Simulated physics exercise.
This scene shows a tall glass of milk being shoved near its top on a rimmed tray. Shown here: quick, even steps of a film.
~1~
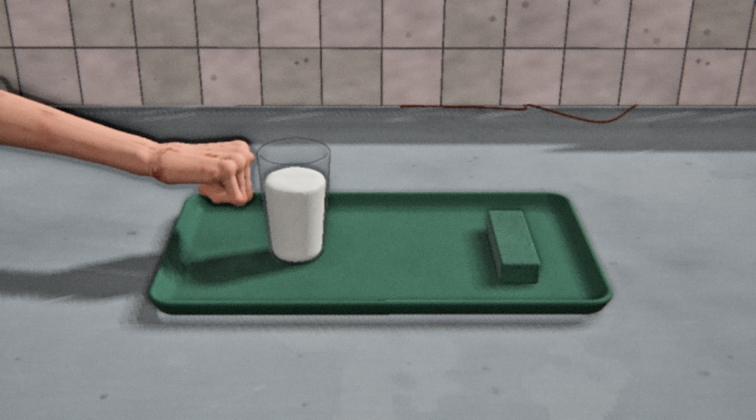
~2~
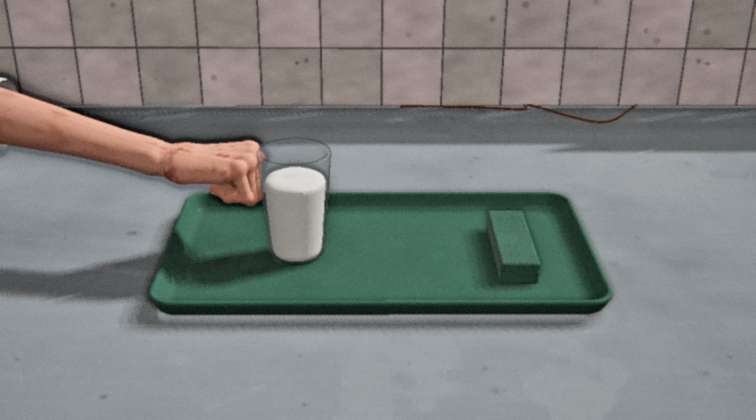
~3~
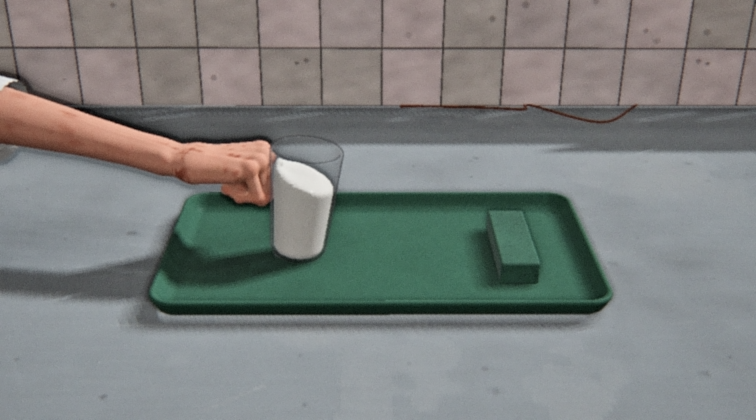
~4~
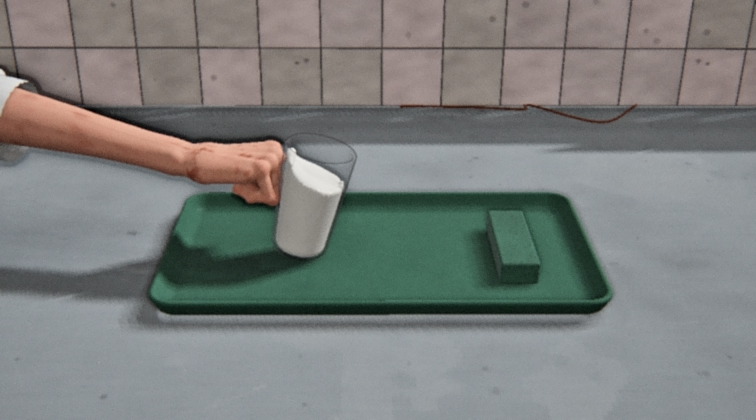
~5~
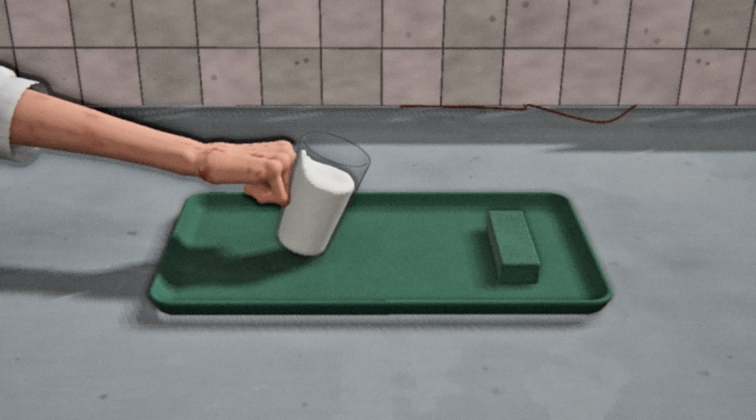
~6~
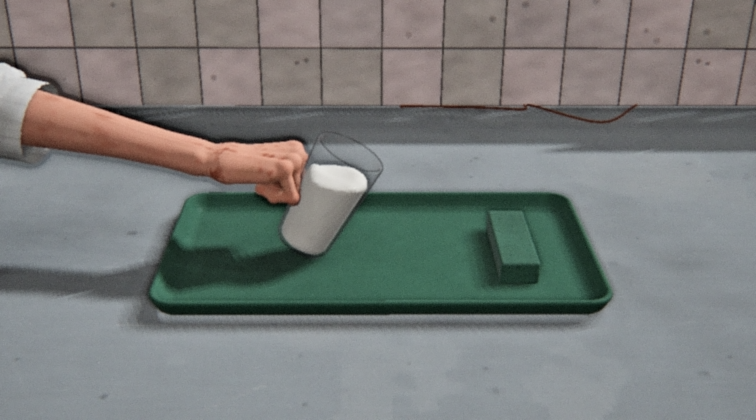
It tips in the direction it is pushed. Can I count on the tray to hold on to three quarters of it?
Under a quarter flows away.
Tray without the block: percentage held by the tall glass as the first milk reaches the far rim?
Roughly 55 per cent.
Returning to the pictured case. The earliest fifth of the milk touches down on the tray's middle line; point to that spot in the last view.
I'd put it at roughly (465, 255) on the centre line.
A moment on, the tall glass is falling and 99 per cent is in the glass, 0 on the tray and 1 above or beyond its rim.
Next, the tall glass lies on its side and 67 per cent is in the glass, 14 on the tray and 19 above or beyond its rim.
Then the tall glass lies on its side and 35 per cent is in the glass, 47 on the tray and 18 above or beyond its rim.
Later the tall glass lies on its side and 18 per cent is in the glass, 71 on the tray and 11 above or beyond its rim.
In the end 90 per cent is held by tray and glass, 10 is off the tray.
